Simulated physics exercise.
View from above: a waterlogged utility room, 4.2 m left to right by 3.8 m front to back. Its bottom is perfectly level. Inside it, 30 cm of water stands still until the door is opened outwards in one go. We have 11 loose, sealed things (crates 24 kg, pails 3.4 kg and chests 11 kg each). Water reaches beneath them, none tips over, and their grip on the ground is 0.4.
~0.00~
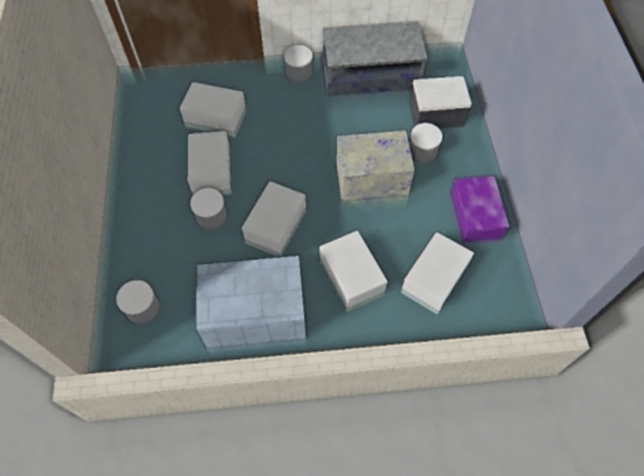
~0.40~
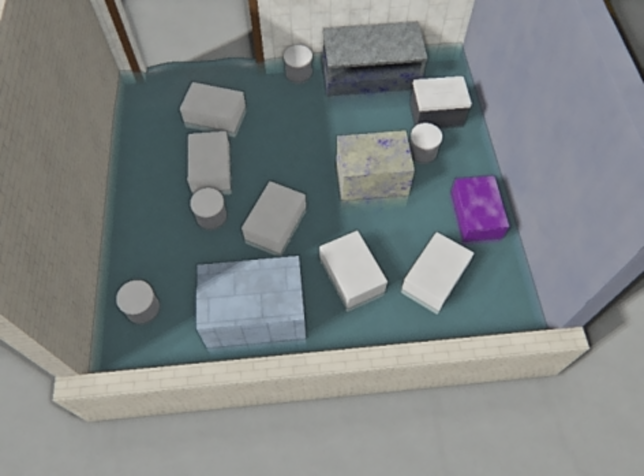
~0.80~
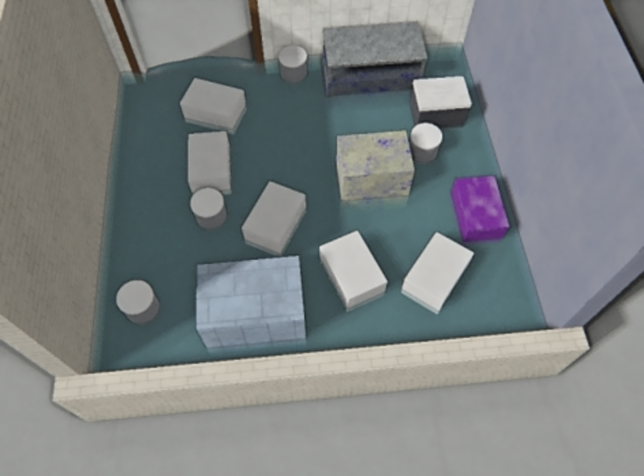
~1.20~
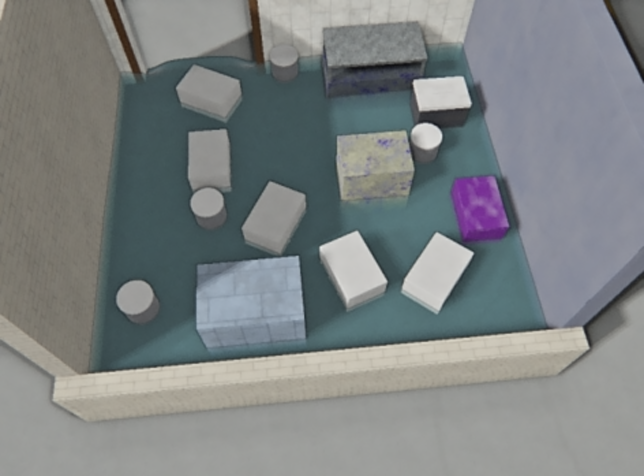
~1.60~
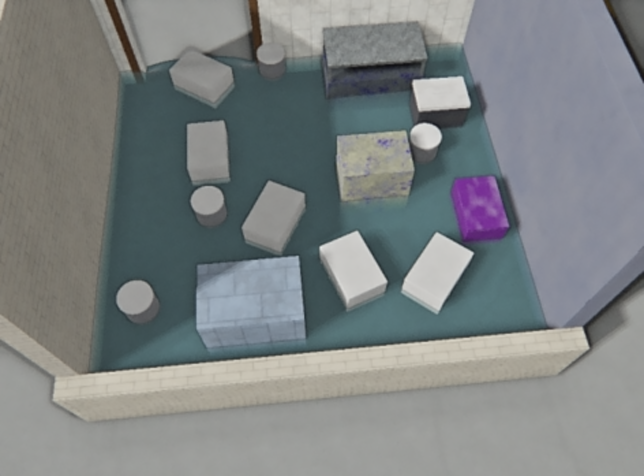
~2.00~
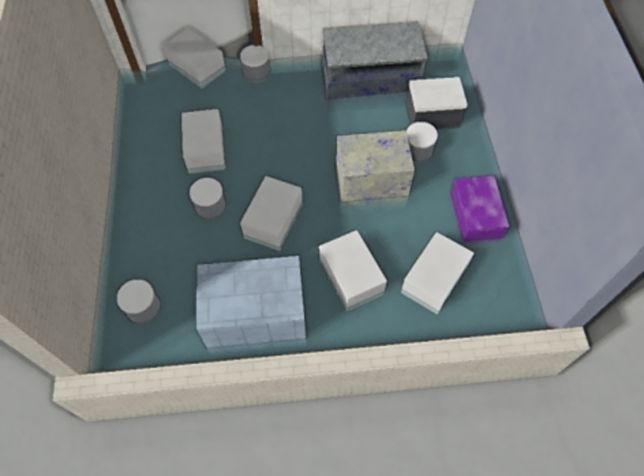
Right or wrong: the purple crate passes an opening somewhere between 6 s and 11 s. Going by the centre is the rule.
Wrong, after 11 s or never.
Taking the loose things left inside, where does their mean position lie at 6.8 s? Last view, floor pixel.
Near (279, 184).
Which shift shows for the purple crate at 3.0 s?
I'd put it at around 10 cm.
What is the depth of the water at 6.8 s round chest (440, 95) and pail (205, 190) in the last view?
Some 18 cm at the first, some 17 cm at the second.
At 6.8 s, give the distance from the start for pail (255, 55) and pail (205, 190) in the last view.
In that order: Washed out, then 200 cm.
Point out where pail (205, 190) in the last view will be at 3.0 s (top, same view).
(194, 163), roughly.
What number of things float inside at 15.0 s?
Just then, the number is 4.
After 3.0 s the purple crate is near (477, 197), 0.1 m from its start, afloat; 2 of 11 are out; 9 afloat.
After 6.8 s the purple crate is near (457, 183), 0.4 m from its start, afloat; 3 of 11 are out; 8 afloat.
After 11.0 s the purple crate is near (431, 140), 1.0 m from its start, afloat; 5 of 11 are out; 6 afloat.
After 15.0 s the purple crate is near (373, 122), 1.5 m from its start, afloat; 7 of 11 are out; 4 afloat.
